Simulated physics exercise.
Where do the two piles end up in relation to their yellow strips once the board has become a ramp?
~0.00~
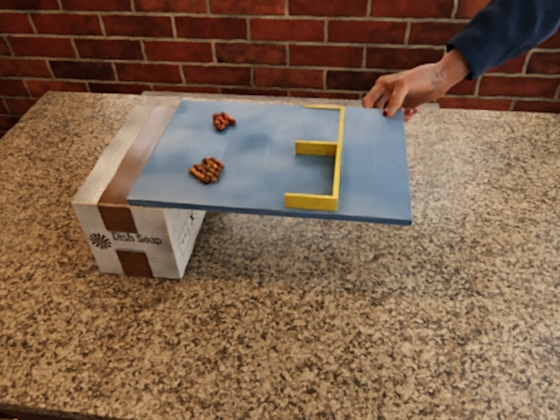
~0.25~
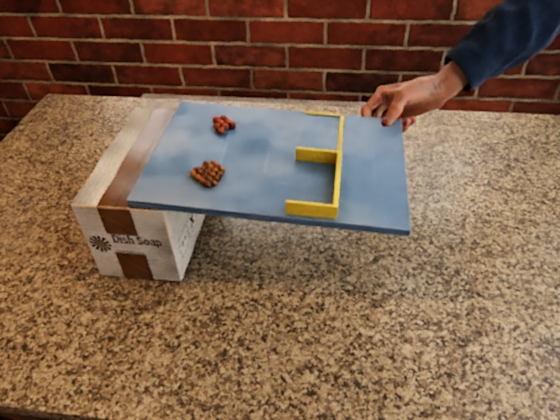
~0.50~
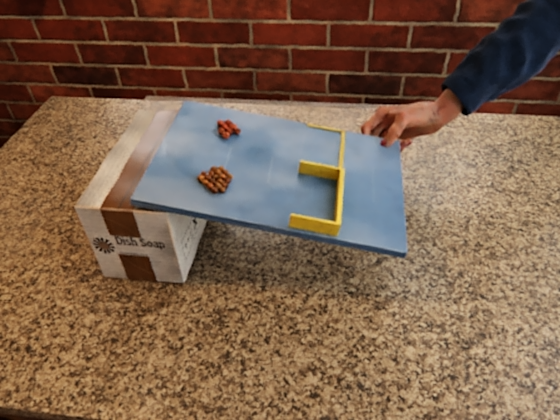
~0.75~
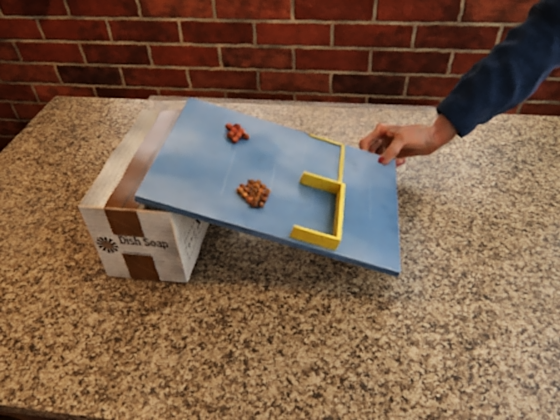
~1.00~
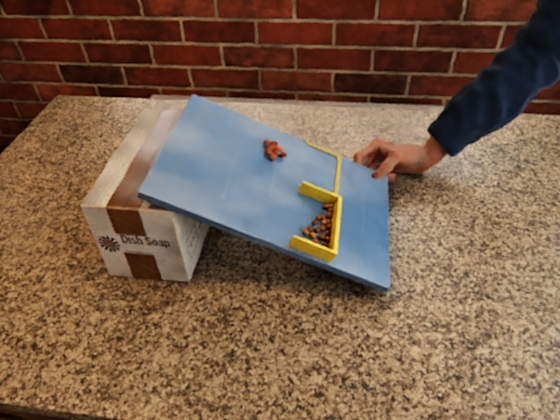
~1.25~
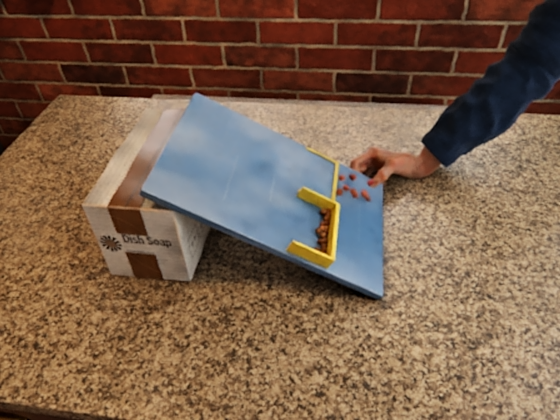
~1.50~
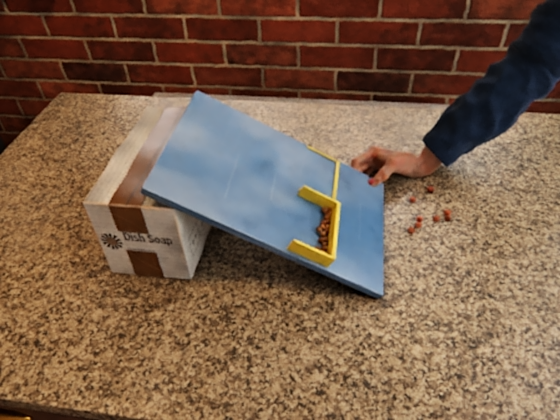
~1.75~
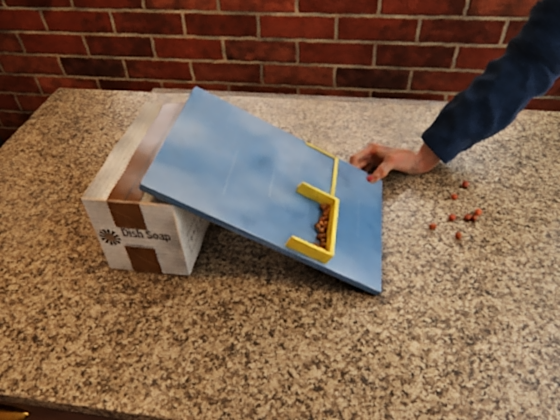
The nearer brown pile ends up held against its yellow strip on the board. The farther reddish pieces carry on beyond theirs and end up scattered on the counter to the right.
A hand in a dark blue sleeve holds the right end of a blue board whose left end rests on a white Dish Soap box, seen from slightly above on a speckled counter before a brick wall. A brown pile lies nearer and a reddish pile farther back, with yellow strips to their right. The hand lowers its end, and the board tilts into a ramp. The brown pile slides down first and gathers against the near strip. The reddish pieces follow, pass the far strip and leave the board, ending scattered on the counter at the right.
